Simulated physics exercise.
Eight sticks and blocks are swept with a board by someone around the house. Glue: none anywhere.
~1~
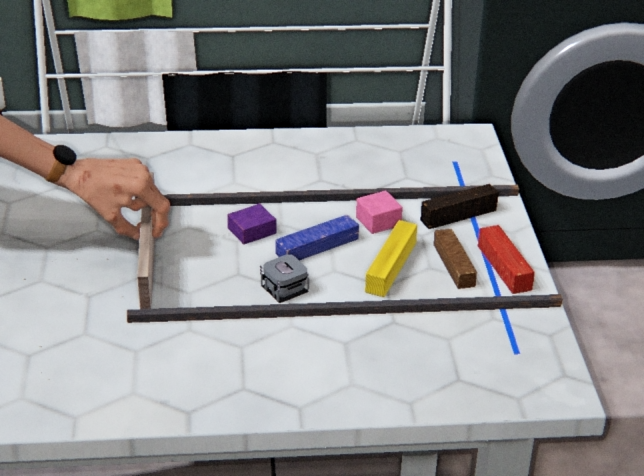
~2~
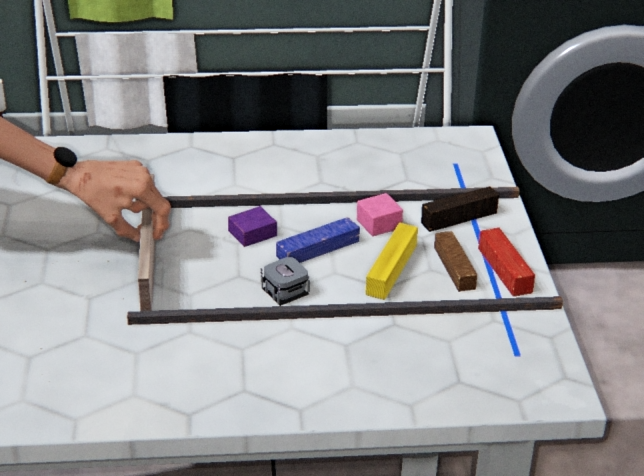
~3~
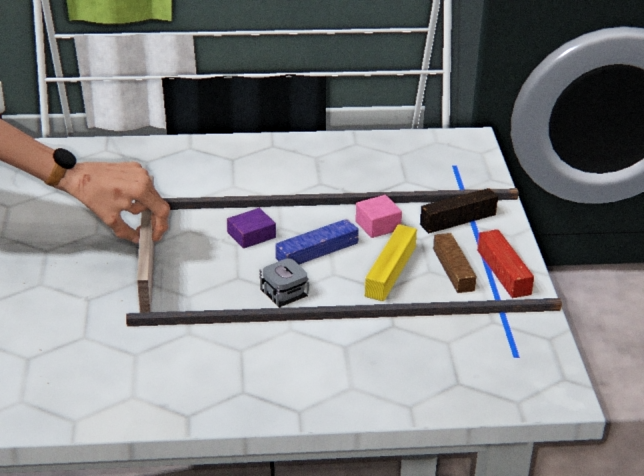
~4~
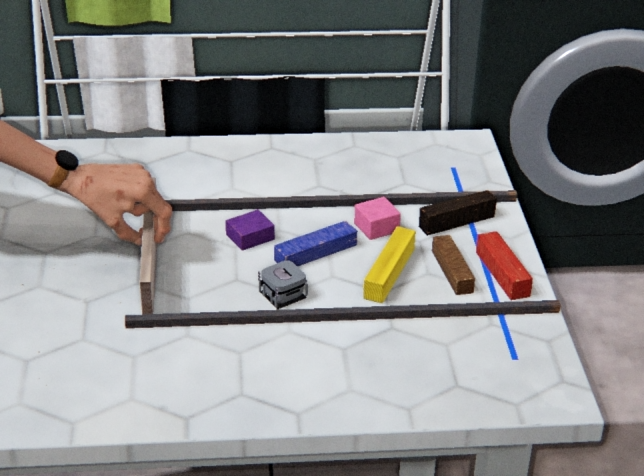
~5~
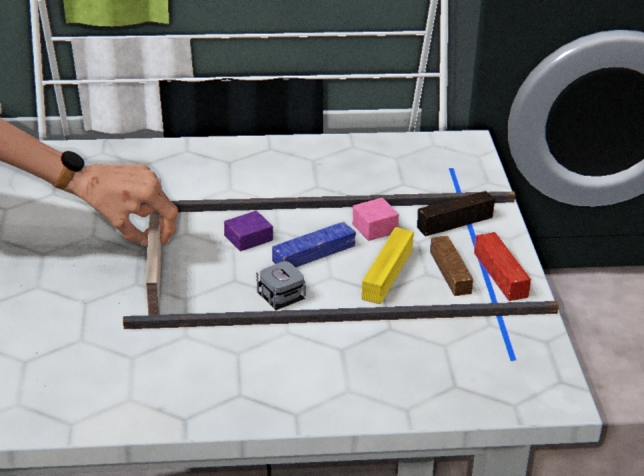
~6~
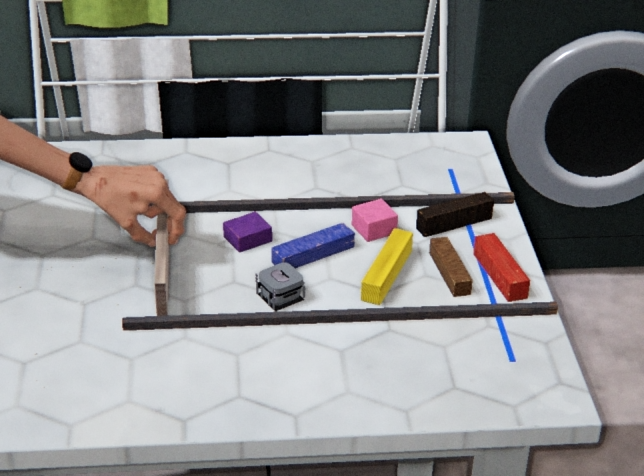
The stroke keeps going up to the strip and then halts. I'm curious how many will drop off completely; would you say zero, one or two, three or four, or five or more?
Watch it: A handful - three or four - go plunging down.
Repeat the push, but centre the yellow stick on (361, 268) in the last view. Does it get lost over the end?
That yellow stick hangs in there.
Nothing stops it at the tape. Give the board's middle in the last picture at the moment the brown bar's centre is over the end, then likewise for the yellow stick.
The middle is at (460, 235) when it's the brown bar, and at (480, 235) when it's the yellow stick.
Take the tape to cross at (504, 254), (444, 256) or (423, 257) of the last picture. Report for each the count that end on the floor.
Tallies in the order given: 5, 1, 0.
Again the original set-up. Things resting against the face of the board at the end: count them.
It is in contact with 4.
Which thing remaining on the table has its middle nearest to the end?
Going by centres, it is the yellow stick.
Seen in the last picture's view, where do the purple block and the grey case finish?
Around (490, 227) and around (511, 285).
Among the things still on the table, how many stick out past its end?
That comes to 2 of them.
A little later, none off yet; red bar at rest near (501, 267); black bar at rest near (455, 214); brown bar at rest near (450, 266).
Next, none off yet; red bar moving near (505, 267); black bar moving near (460, 213); brown bar shifted a little near (469, 268).
When it is over, the number that fall off is three or four; down, brown bar, black bar and red bar.
